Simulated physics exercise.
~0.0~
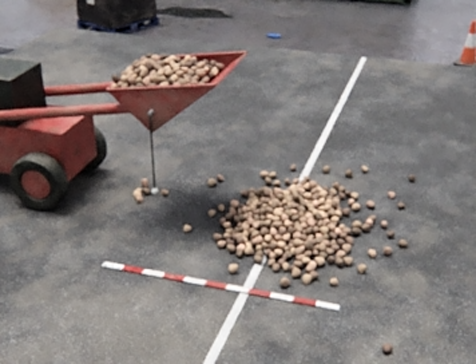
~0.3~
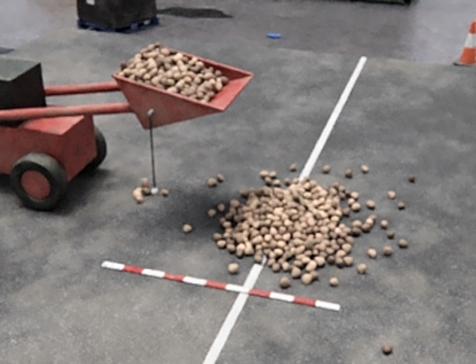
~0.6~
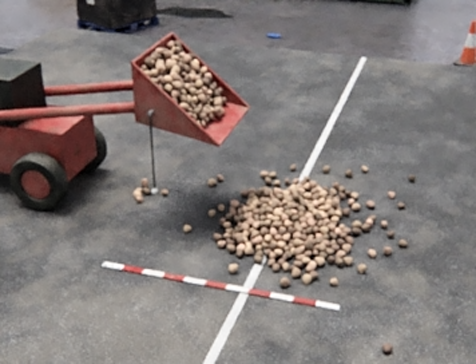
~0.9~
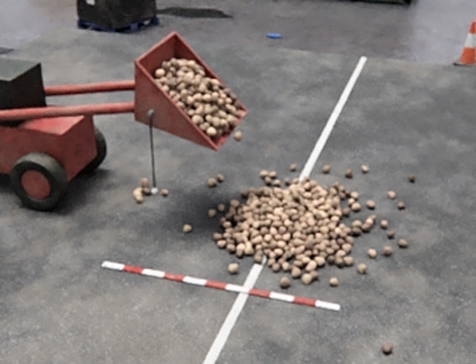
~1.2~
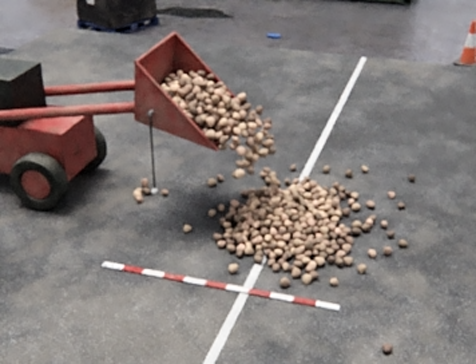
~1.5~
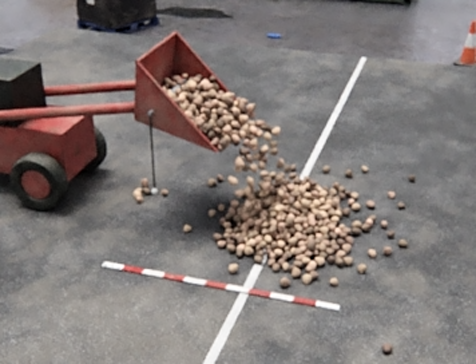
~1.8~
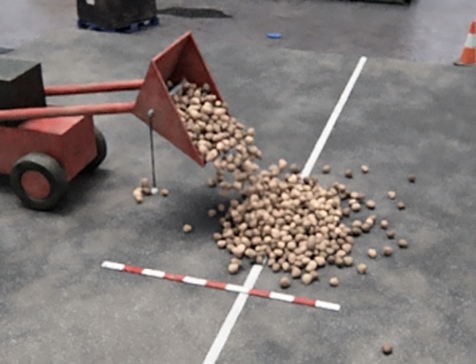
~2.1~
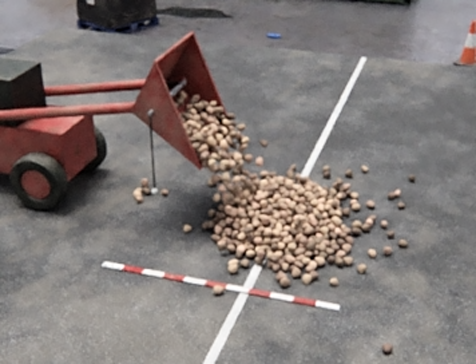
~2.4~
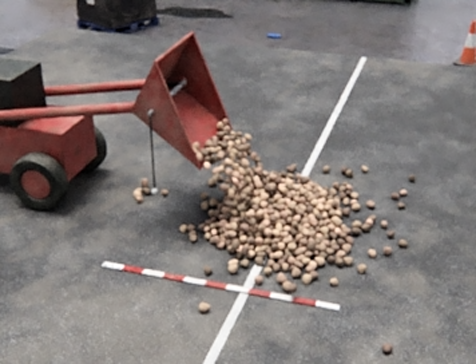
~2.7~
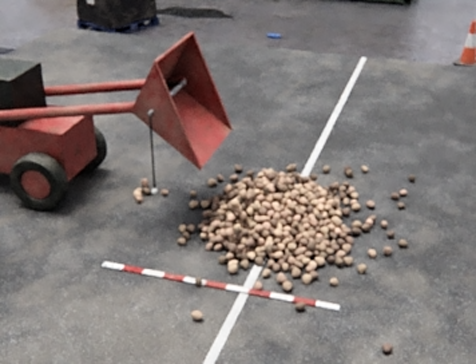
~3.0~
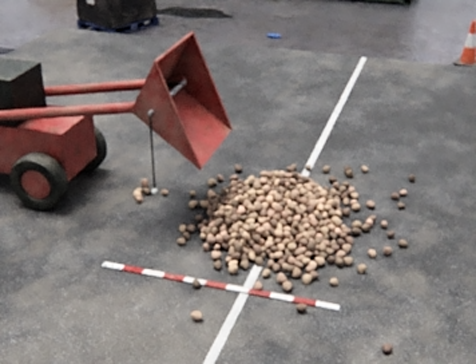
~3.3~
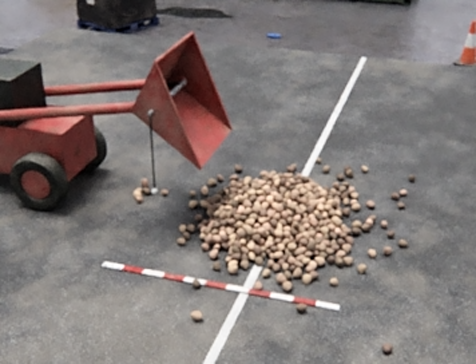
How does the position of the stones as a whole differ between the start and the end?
At the start the stones are split between the raised bucket and the pile on the floor, while at the end they are all on the floor, so as a whole they sit lower in view and slightly farther right.
